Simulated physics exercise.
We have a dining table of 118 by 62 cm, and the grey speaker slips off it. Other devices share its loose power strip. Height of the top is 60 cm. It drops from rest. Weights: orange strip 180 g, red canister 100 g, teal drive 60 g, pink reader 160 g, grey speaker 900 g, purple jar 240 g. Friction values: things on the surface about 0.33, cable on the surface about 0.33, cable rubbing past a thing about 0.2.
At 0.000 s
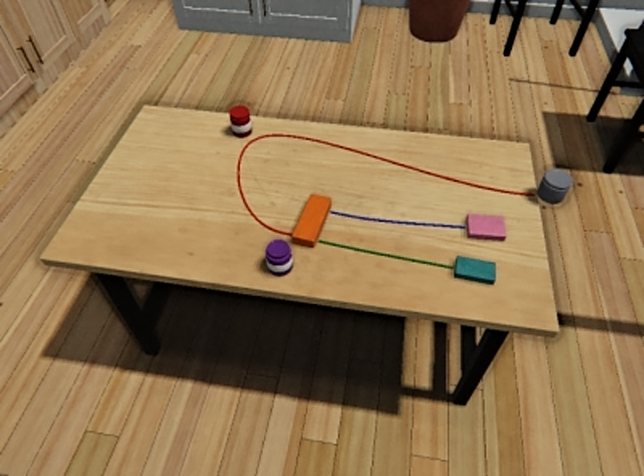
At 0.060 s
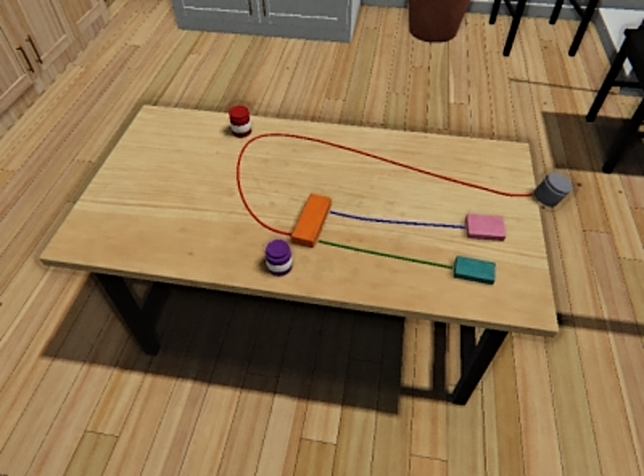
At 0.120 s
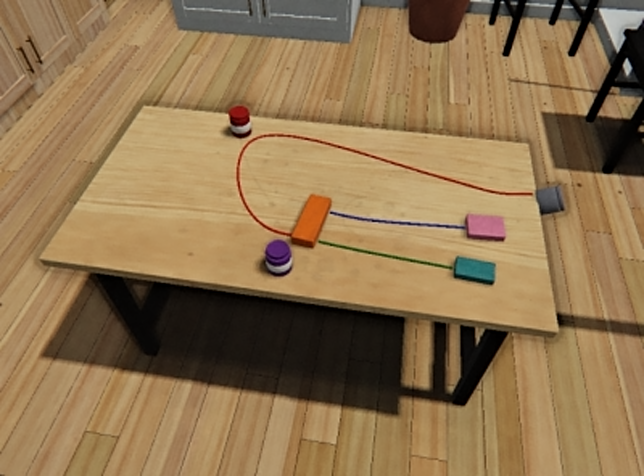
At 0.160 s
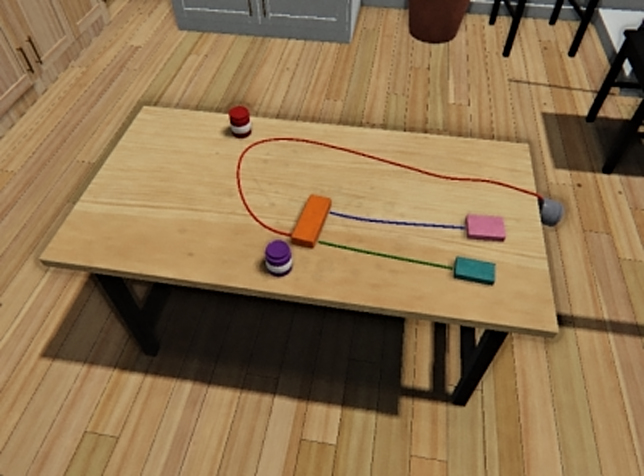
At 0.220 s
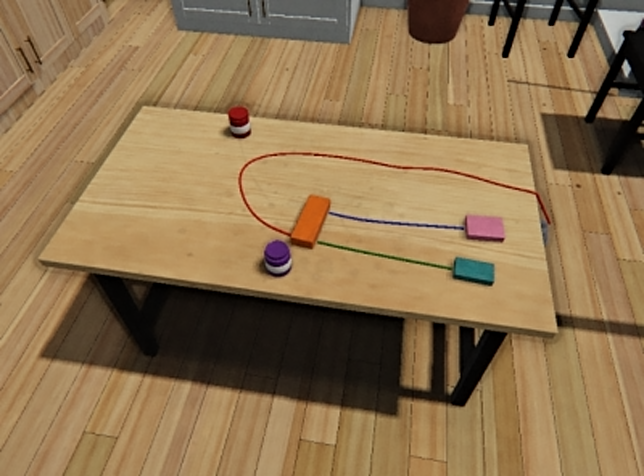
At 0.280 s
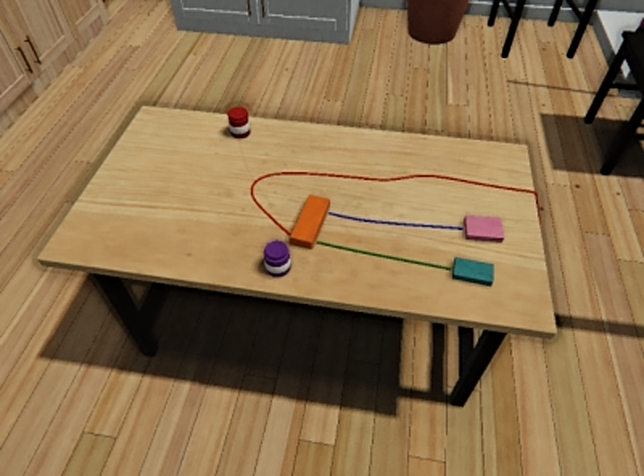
We see a grey cylinder at the right edge of a wooden table tip over and drop out of sight below the edge, drawing its red cable rightward and shrinking the loop while the other objects stay in place.
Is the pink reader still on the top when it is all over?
Yes - ends on the surface.
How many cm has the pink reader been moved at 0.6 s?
0 cm.
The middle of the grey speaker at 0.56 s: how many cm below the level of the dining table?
Depth below the top: Around 55 cm.
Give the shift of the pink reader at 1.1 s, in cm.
My guess is close to 0 cm.
After 0.6 s, the strip's end of the red cable at (315, 221); orange strip 6 cm off its start, grey speaker over the edge, teal drive 1 cm off its start.
After 0.8 s, the strip's end of the red cable at (317, 220); orange strip 7 cm off its start, grey speaker over the edge, teal drive 1 cm off its start.
After 1.1 s, the strip's end of the red cable at (317, 220); orange strip 7 cm off its start at (338, 222), grey speaker over the edge, teal drive 1 cm off its start at (470, 268).
After 1.4 s, the strip's end of the red cable at (317, 220); orange strip 7 cm off its start, grey speaker over the edge, teal drive 1 cm off its start.
After 2.6 s, the strip's end of the red cable at (317, 220); pink reader 0 cm off its start at (485, 226), orange strip 7 cm off its start at (338, 222), grey speaker over the edge, teal drive 1 cm off its start at (470, 268).
